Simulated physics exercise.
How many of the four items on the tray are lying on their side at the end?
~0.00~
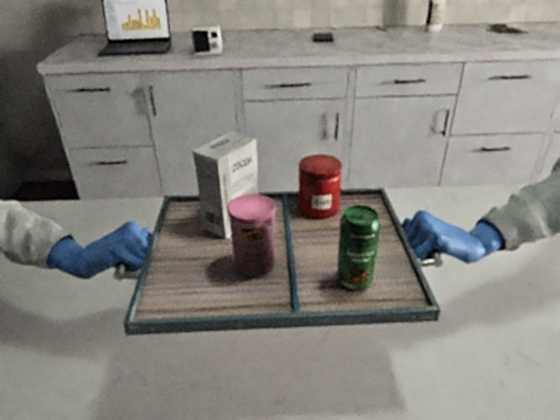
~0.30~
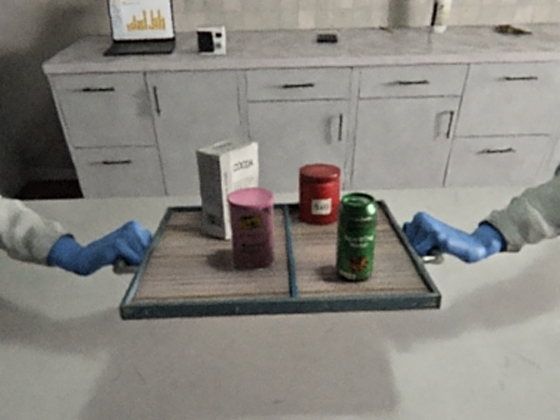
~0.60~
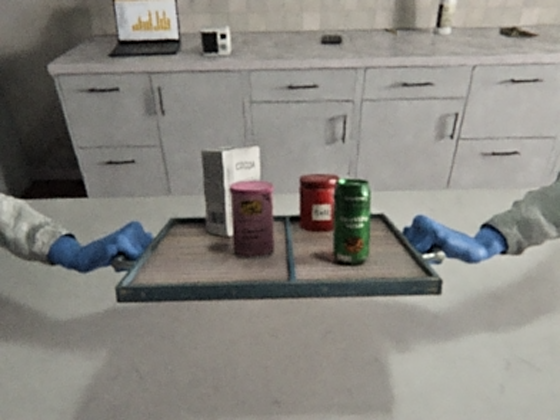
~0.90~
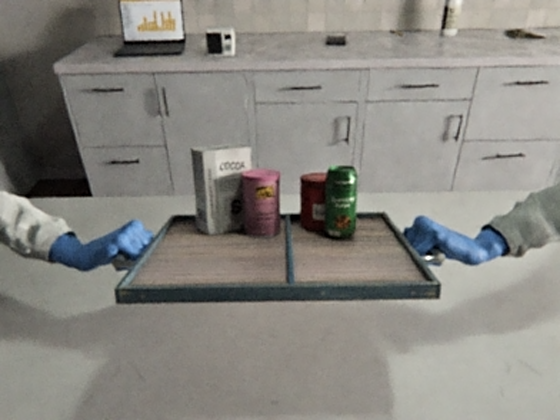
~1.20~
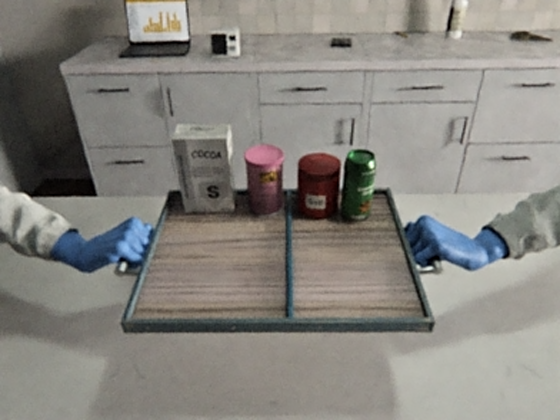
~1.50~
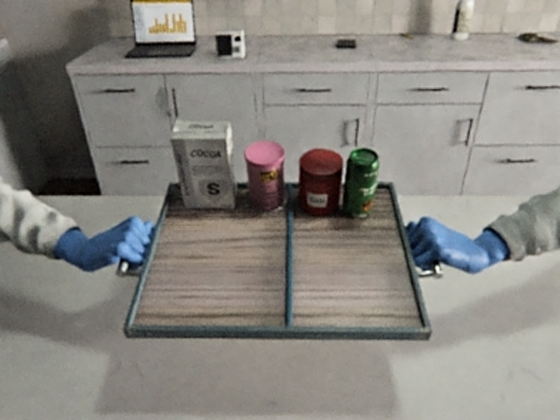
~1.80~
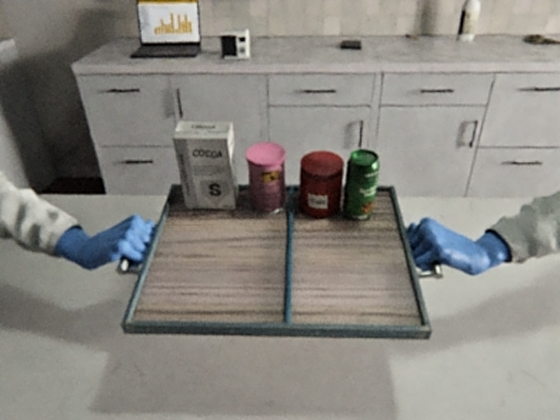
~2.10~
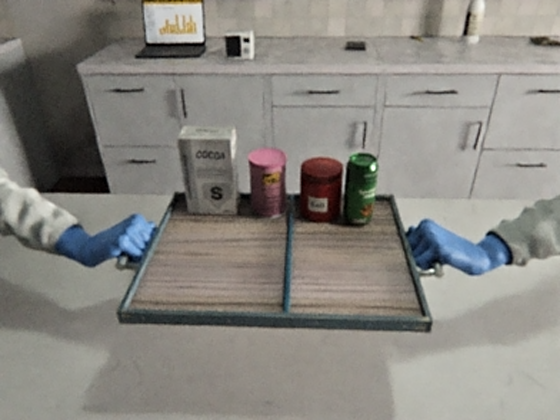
None of them are lying down. The white packet, pink tin, red jar and green can are all still standing upright along the far rim.
